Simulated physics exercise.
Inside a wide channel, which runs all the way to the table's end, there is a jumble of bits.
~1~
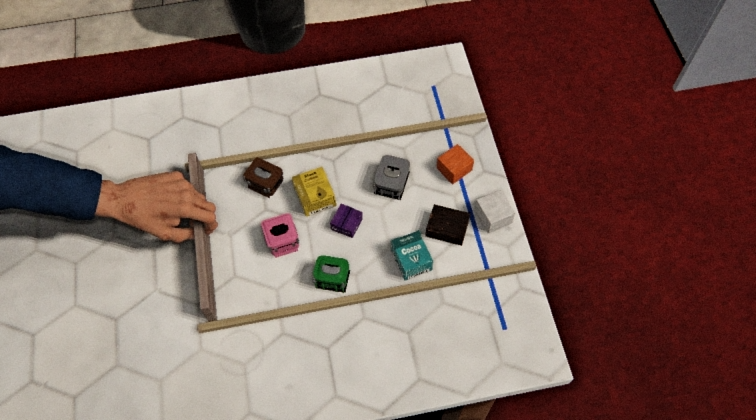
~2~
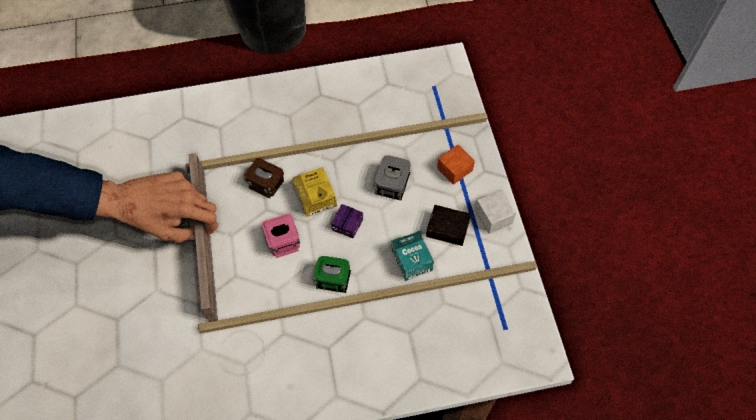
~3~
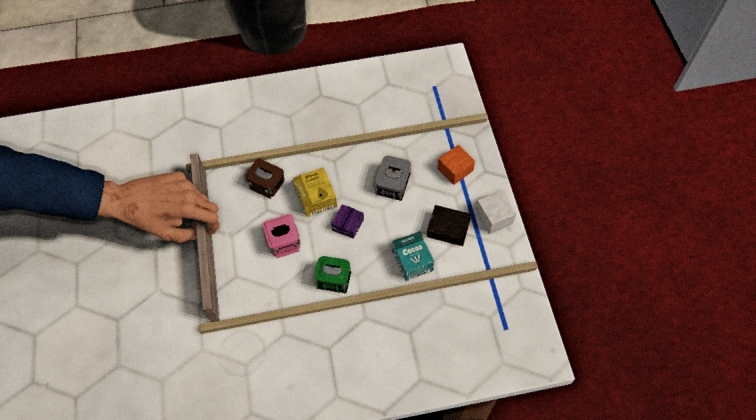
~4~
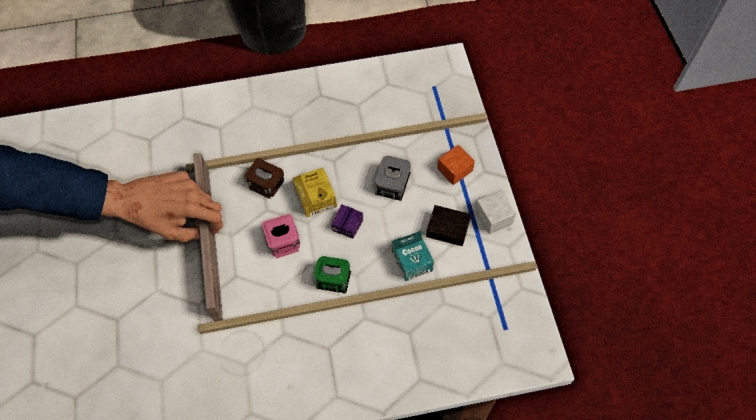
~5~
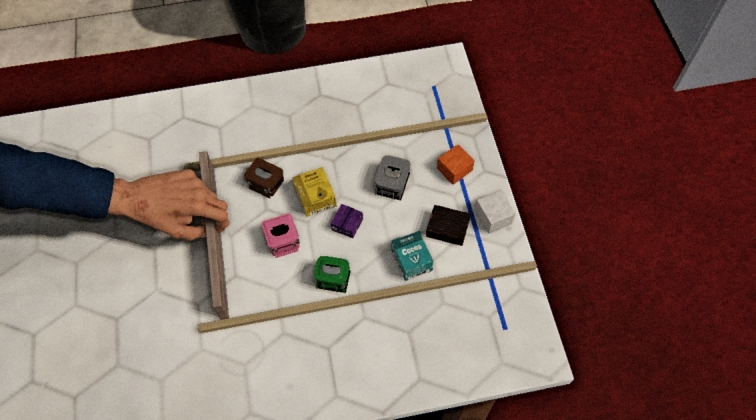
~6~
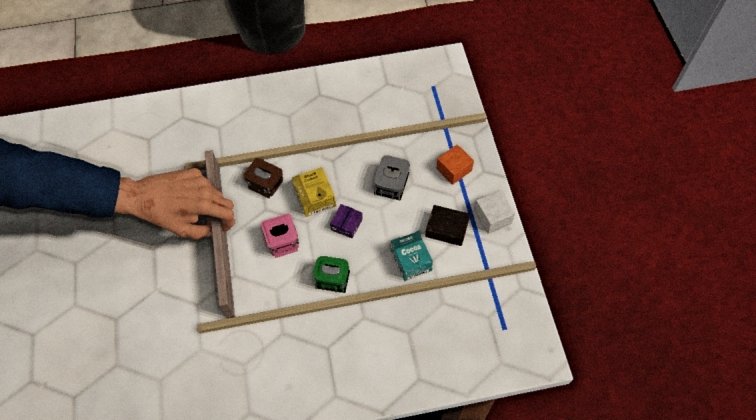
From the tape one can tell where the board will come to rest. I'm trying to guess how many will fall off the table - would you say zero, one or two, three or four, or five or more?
Over the end go more than two but fewer than five.
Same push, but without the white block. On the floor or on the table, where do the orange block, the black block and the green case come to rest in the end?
Orange block: Over the edge. Black block: Over the edge. Green case: Still there.
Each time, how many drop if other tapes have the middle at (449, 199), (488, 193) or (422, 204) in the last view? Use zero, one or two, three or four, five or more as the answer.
For each place: Three or four; 5 or more; one or two.
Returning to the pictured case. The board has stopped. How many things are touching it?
The count comes out at 3.
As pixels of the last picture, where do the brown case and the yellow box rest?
In the last picture the brown case sits around (470, 137) and the yellow box around (489, 171).
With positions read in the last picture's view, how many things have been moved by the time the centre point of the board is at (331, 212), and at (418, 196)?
Tally: First 6; then 10.
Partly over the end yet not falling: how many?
3.
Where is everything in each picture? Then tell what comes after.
White block (494, 212); orange block (455, 164); black block (448, 225); board (202, 234); tape (466, 196), in the first frame.
Orange block (456, 164); grey case (393, 178), in the second frame.
Black block (449, 225); board (204, 235), in the third frame.
White block (495, 212); brown case (265, 179), in the fourth frame.
Orange block (456, 164); yellow box (315, 192), in the fifth frame.
White block (494, 212); orange block (455, 165); black block (448, 225); board (220, 231); tape (466, 196), in the sixth frame.
A little later, none off yet; white block at rest near (494, 212); orange block at rest near (455, 165); black block at rest near (448, 225).
Next, none off yet; white block at rest near (494, 212); orange block moving near (459, 163); black block at rest near (450, 225).
Later still, one off so far; white block dropping near (534, 247); orange block shifted well along near (495, 136); black block shifted well along near (508, 215).
When it is over, the number that fall off is three or four; down, grey case, black block, orange block and white block.
